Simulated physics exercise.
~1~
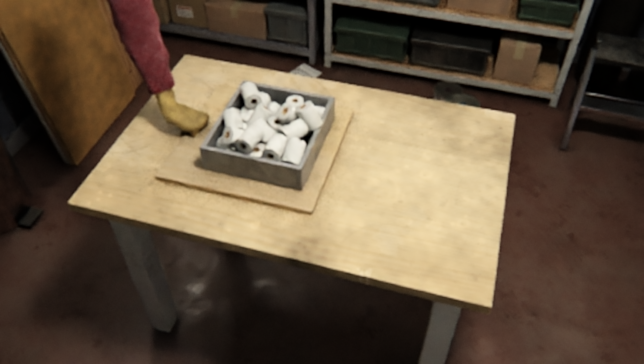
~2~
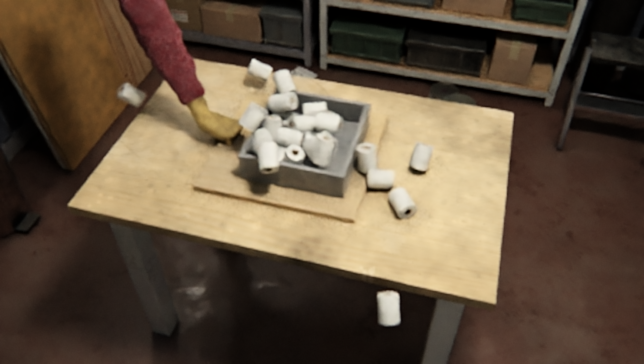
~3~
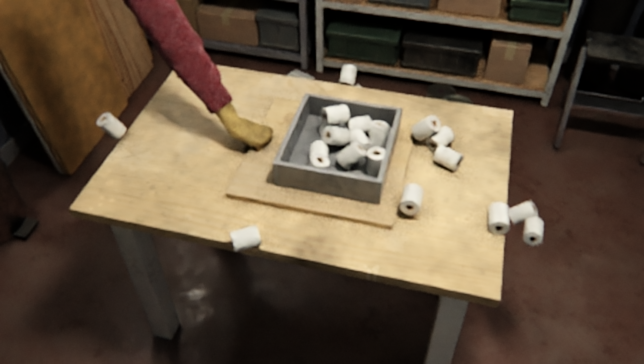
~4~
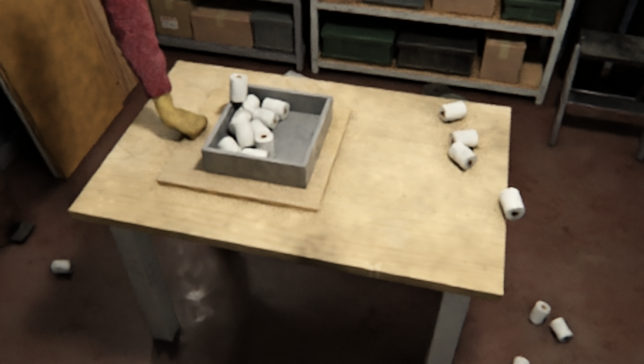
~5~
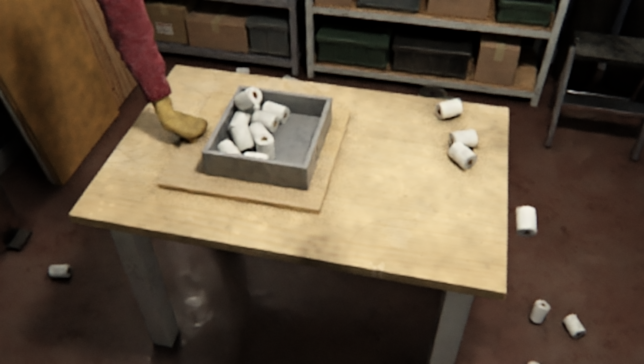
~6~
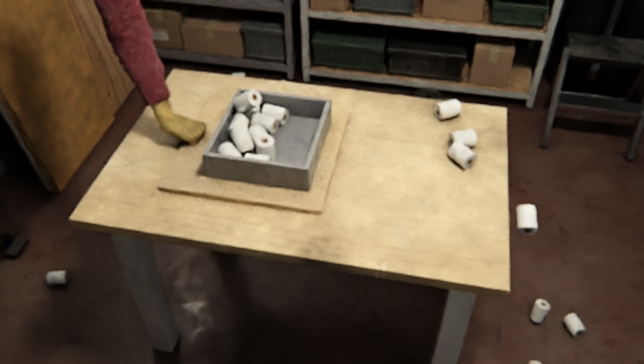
To begin with, a grey container heaped with white paper rolls sits on a board on a wooden table, a yellow-gloved hand in a red sleeve beside it. The board and container then shift right, and rolls fly up and spill over the sides, one dropping past the table's front edge. They move farther right as more rolls scatter across the tabletop. Next they are back at the left, with rolls lying on the floor. Finally the container rests there partly emptied, three rolls remaining at the table's right side and others on the floor.
